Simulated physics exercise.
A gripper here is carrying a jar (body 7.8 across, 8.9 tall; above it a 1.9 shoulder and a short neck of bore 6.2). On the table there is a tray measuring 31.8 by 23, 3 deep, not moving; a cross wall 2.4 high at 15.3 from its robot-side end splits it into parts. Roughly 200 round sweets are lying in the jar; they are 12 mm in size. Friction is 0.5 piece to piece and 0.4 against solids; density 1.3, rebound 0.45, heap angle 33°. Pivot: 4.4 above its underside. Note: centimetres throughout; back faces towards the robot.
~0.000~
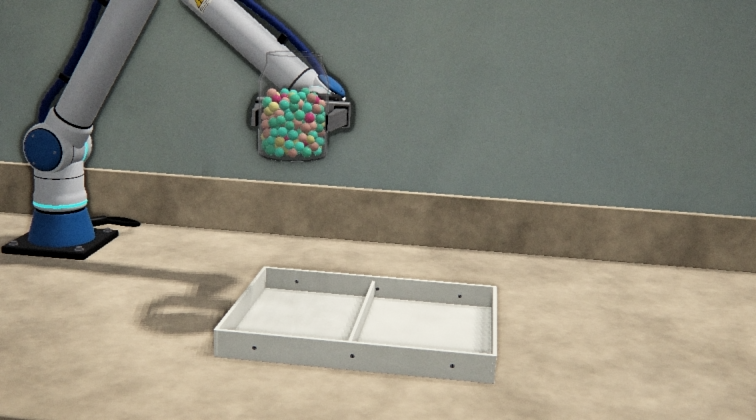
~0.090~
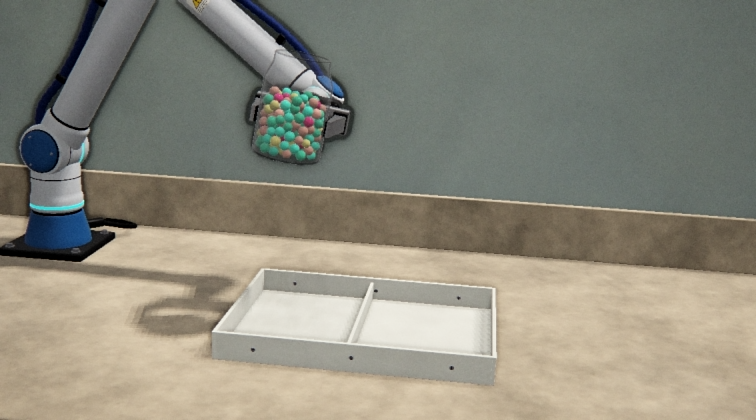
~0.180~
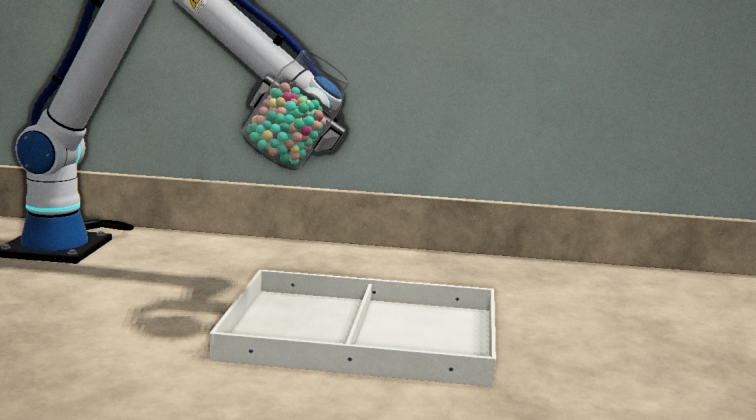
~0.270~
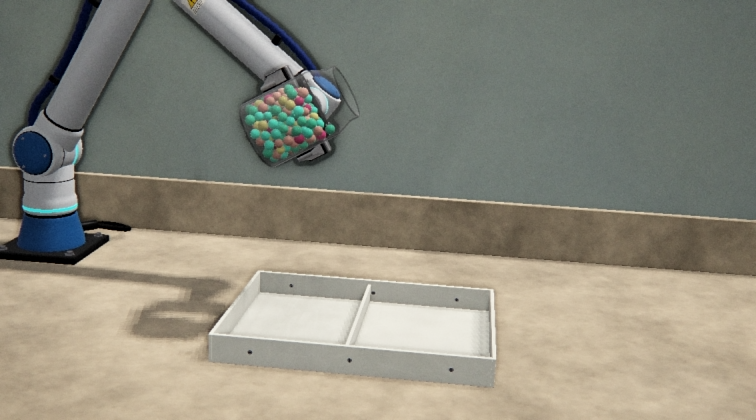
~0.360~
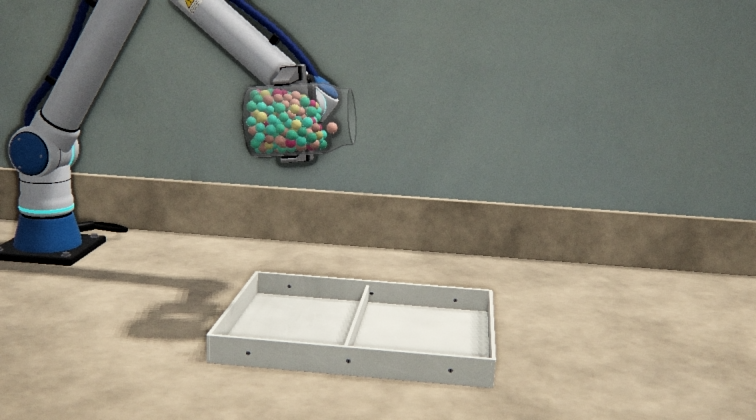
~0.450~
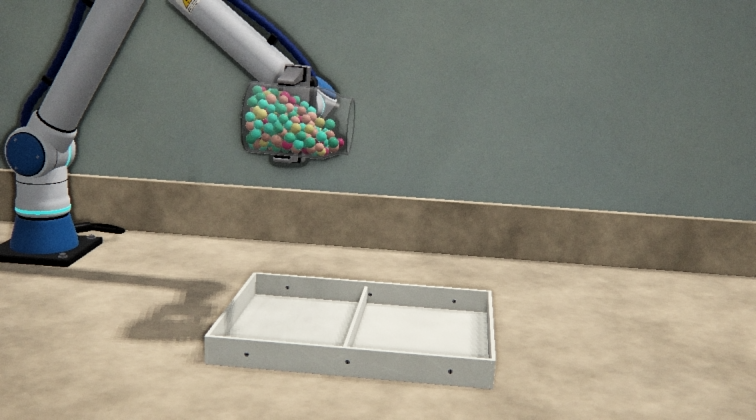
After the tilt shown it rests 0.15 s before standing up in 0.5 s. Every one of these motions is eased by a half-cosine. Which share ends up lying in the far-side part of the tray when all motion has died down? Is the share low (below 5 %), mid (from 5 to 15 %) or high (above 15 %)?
Low.
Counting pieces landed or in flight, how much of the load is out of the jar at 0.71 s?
By then, around 0 per cent of the load is out of the jar.
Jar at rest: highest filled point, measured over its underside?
Around 9.0 cm.
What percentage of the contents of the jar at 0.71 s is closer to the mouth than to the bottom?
45 per cent, roughly.
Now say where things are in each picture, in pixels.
The first frame shows jar middle at (293, 119), upright; upper third of the load around (293, 106), from x 265 to 320, top at y 95; 196 in the jar.
The second frame shows jar middle at (292, 120), tipped 9°; upper third of the load around (294, 107), from x 260 to 320, top at y 90.
The third frame shows jar middle at (290, 120), tipped 32°; upper third of the load around (289, 106), from x 250 to 320, top at y 90.
The fourth frame shows jar middle at (289, 120), tipped 60°; upper third of the load around (286, 107), from x 250 to 330, top at y 90.
The fifth frame shows jar middle at (287, 120), tipped 83°; upper third of the load around (280, 105), from x 250 to 330, top at y 95.
The sixth frame shows jar middle at (286, 120), tipped 92°; upper third of the load around (274, 108), from x 250 to 340, top at y 90; 196 in the jar.
After 0.71 s, tipped 81°, highest piece 29 above the table; 193 in the jar, 3 in flight or on a rim.
After 0.97 s, tipped 15°, highest piece 33 above the table; 193 in the jar, 3 in the far-side part.
After 1.30 s, upright, highest piece 31 above the table; 193 in the jar, 3 in the far-side part.
After 2.00 s, upright, highest piece 31 above the table; 193 in the jar, 3 in the far-side part.
At rest, 193 in the jar, 3 in the far-side part. That is 2 % in the far-side part of the tray.
